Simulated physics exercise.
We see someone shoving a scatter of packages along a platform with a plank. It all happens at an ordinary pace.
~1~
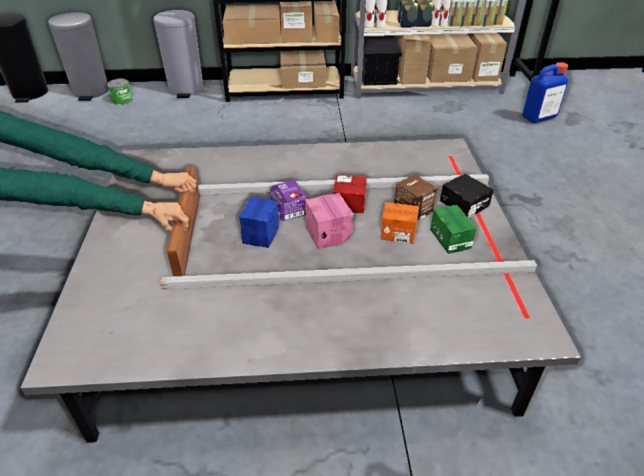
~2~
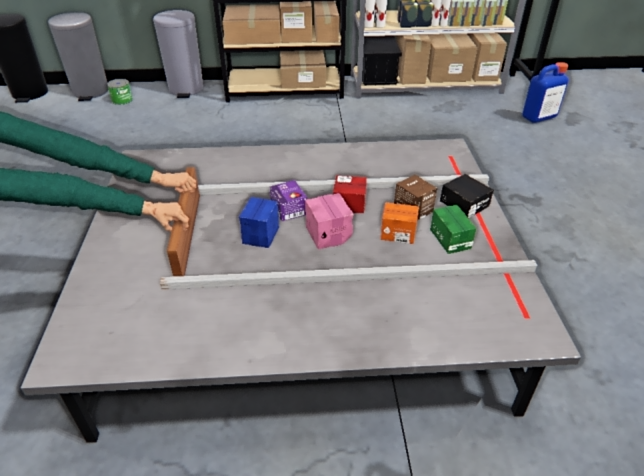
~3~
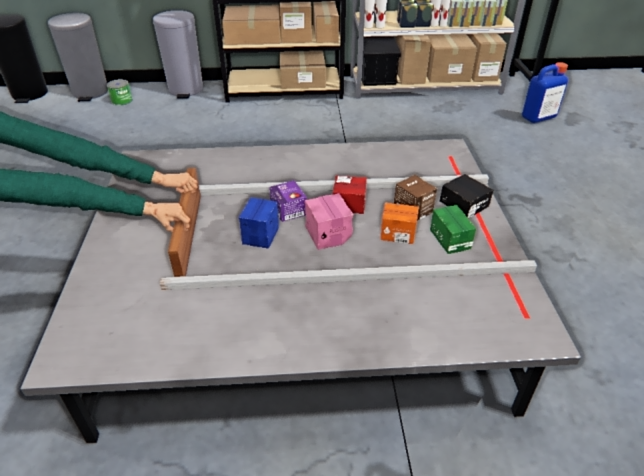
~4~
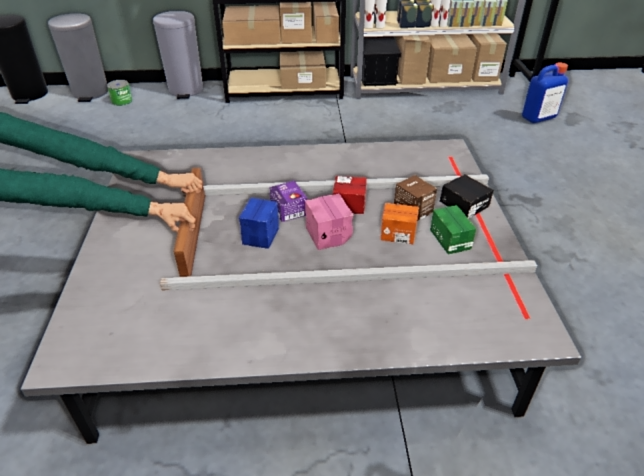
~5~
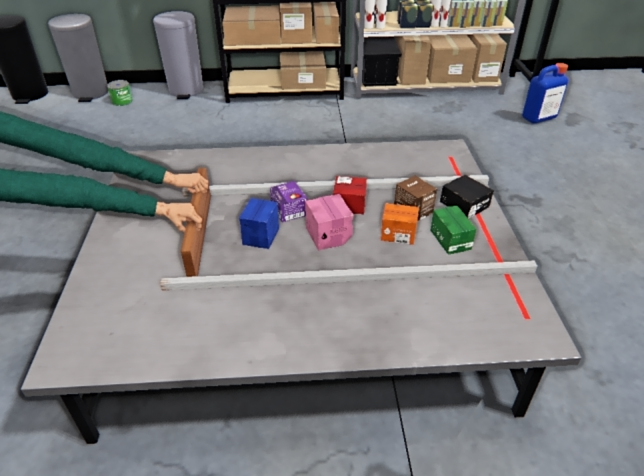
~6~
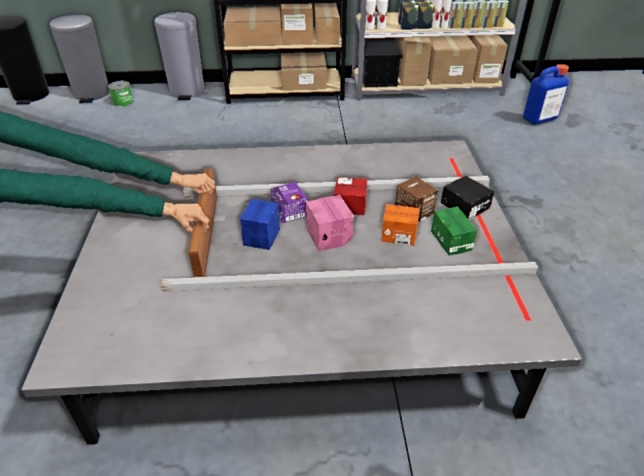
Two green-sleeved arms reach in from the left over a grey table in a workshop-like room, seen from above at an angle, with shelves of cartons and bins behind. Eight small boxes, blue, purple, pink, red, orange, brown, green and black, lie between two pale rails, near a red line at the right. The hands slide a brown plank slightly rightward, not touching the boxes, which stay practically still, as does the camera.
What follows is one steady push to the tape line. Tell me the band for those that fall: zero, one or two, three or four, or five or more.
Outcome: The number that fall off is five or more.
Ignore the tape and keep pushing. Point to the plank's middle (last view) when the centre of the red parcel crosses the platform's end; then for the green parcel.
Its middle is around (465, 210) and around (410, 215).
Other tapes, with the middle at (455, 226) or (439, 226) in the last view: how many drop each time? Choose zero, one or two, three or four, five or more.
One after another: Either three or four; either three or four.
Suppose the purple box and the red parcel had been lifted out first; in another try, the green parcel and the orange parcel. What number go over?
The counts: 4 and 4.
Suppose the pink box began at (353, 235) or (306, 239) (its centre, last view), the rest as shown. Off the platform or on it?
In turn it remains up; holds on.
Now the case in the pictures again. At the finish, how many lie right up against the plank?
2 of them.
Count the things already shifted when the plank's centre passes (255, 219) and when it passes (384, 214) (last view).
By then 1, and 8.
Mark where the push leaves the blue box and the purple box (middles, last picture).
The blue box stops around (501, 212); the purple box around (489, 197).
Soon after, none off yet; black parcel at rest near (467, 197); green parcel at rest near (453, 231); brown box at rest near (416, 200).
After that, none off yet; black parcel displaced a little near (488, 195); green parcel displaced about its own width near (507, 234); brown box displaced about its own width near (460, 201).
In the end, the number that fall off is five or more; gone, pink box, red parcel, orange parcel, brown box, green parcel and black parcel.
